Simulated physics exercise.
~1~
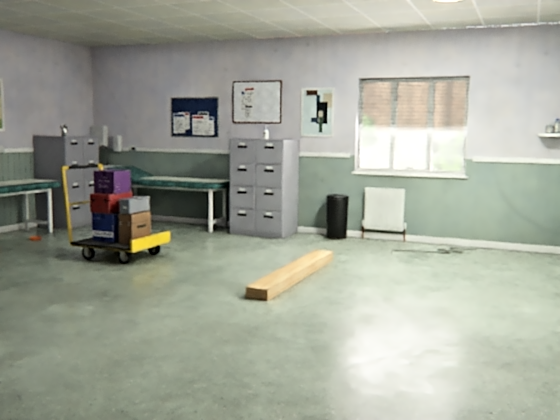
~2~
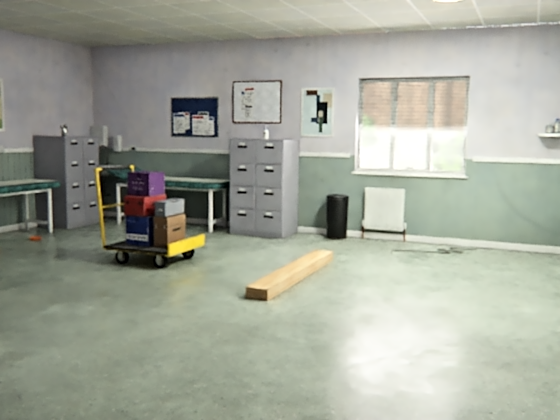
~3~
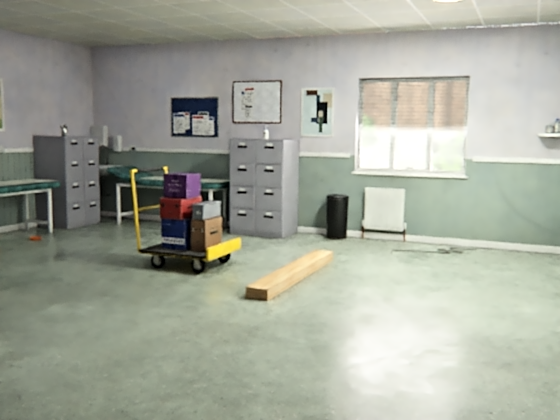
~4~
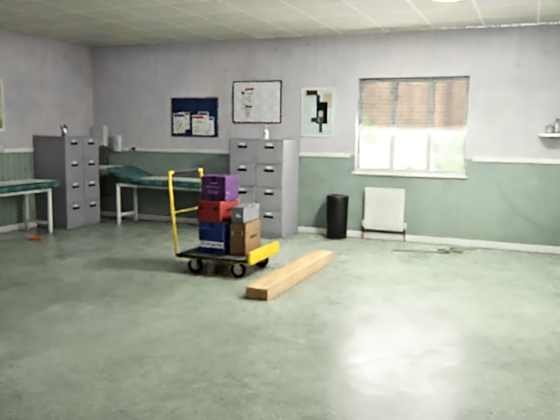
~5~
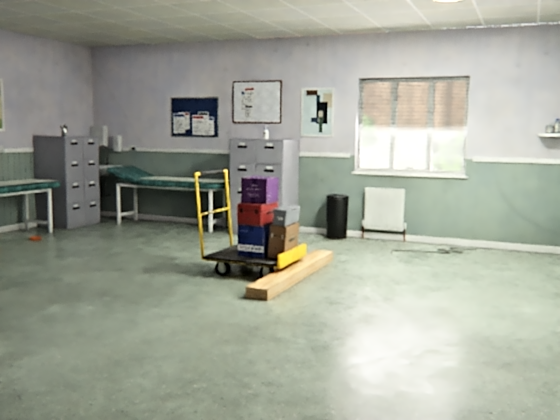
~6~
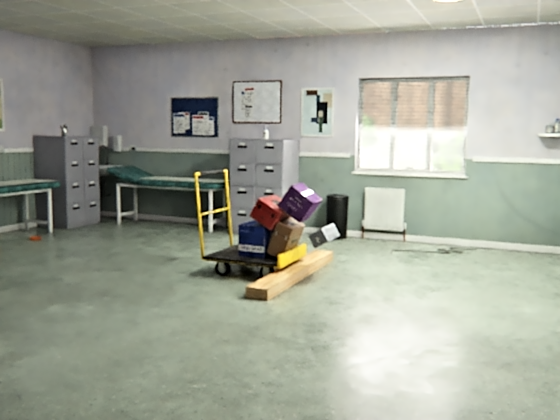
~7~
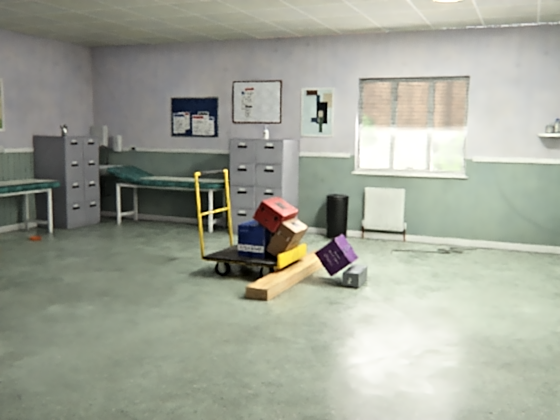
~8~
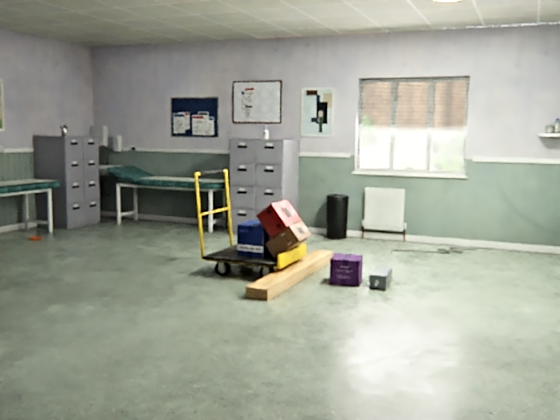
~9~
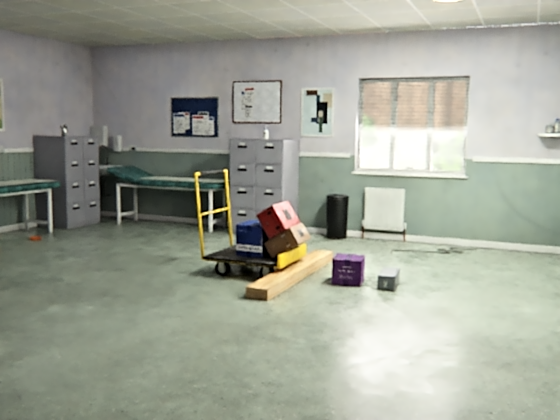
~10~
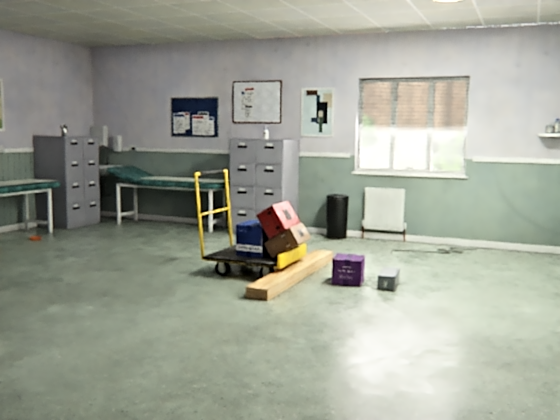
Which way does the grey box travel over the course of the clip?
It travels to the right, first riding on the trolley and then falling past the beam onto the floor.
